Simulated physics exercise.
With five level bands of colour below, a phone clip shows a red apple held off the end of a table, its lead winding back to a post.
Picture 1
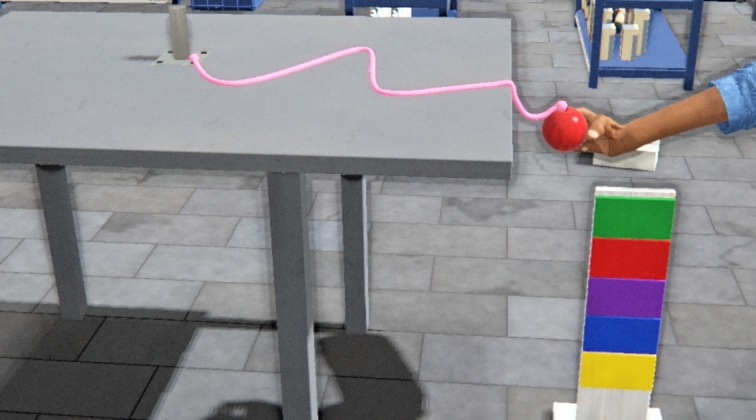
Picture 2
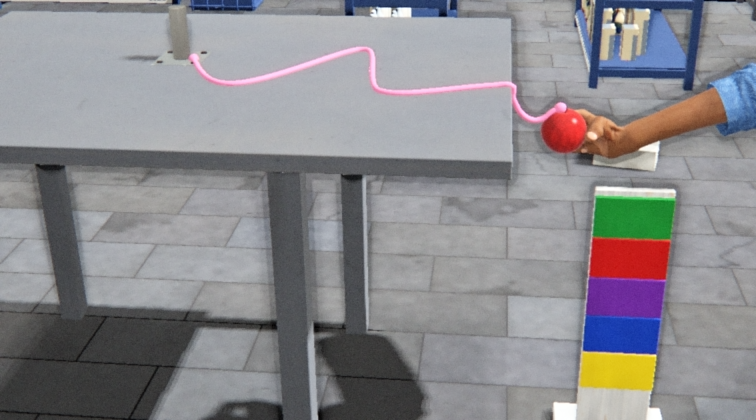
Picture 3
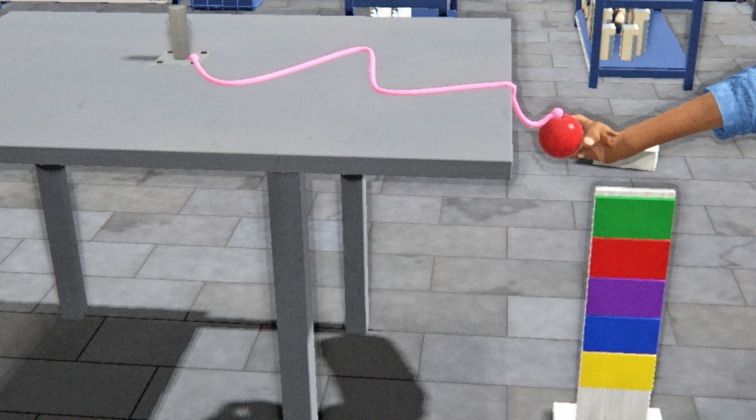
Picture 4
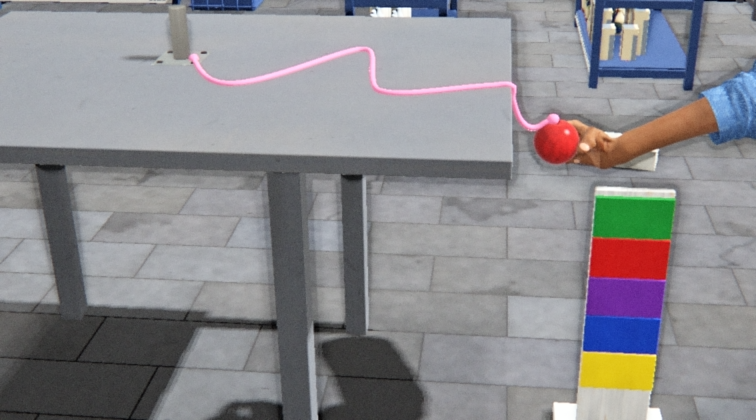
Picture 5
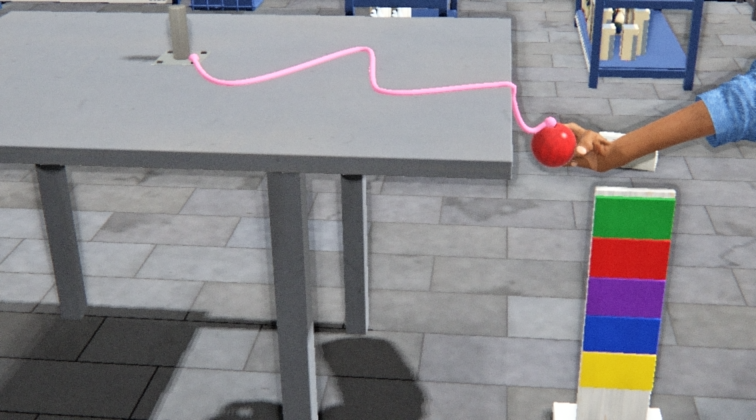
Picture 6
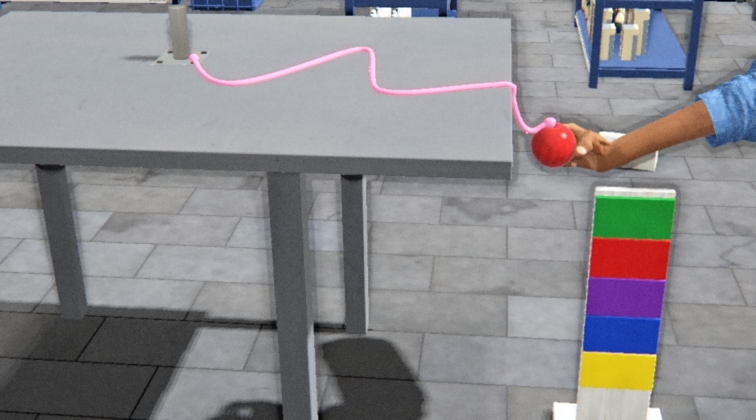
The video shows a hand holding a red ball-like object on a slack pink cord from a post on a gray table, beside a strip of coloured bands. The hand lowers it slightly, drifting left, then stays still.
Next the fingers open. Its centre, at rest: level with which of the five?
Yellow.
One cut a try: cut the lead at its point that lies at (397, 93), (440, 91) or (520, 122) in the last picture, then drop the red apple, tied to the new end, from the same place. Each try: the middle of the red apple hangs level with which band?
One at a time, the answers are: Green; red; blue.
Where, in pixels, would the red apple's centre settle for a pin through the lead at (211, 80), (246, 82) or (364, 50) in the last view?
Those spots come out as (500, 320), (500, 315) and (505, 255).
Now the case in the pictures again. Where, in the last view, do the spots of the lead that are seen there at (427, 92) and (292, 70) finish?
They finish close to (508, 208) and close to (360, 67).
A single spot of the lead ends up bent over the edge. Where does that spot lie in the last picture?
Roughly (372, 63).
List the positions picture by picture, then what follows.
Red apple (565, 129); green (634, 220); red (629, 260); purple (625, 299); blue (621, 336); yellow (617, 373), in the first picture.
Red apple (564, 131); lead through (203, 75) (287, 72) (366, 50) (373, 82) (462, 88), in the second picture.
Red apple (561, 136), in the third picture.
Red apple (556, 142); lead through (203, 75) (287, 72) (366, 50) (373, 82) (462, 88), in the fourth picture.
Red apple (554, 145), in the fifth picture.
Red apple (553, 145); lead through (203, 75) (287, 72) (366, 50) (373, 82) (462, 88), in the sixth picture.
Early on, apple near (520, 354); level with yellow.
Midway, apple near (487, 350); level with yellow.
Finally, apple near (498, 357); level with yellow. At yellow.
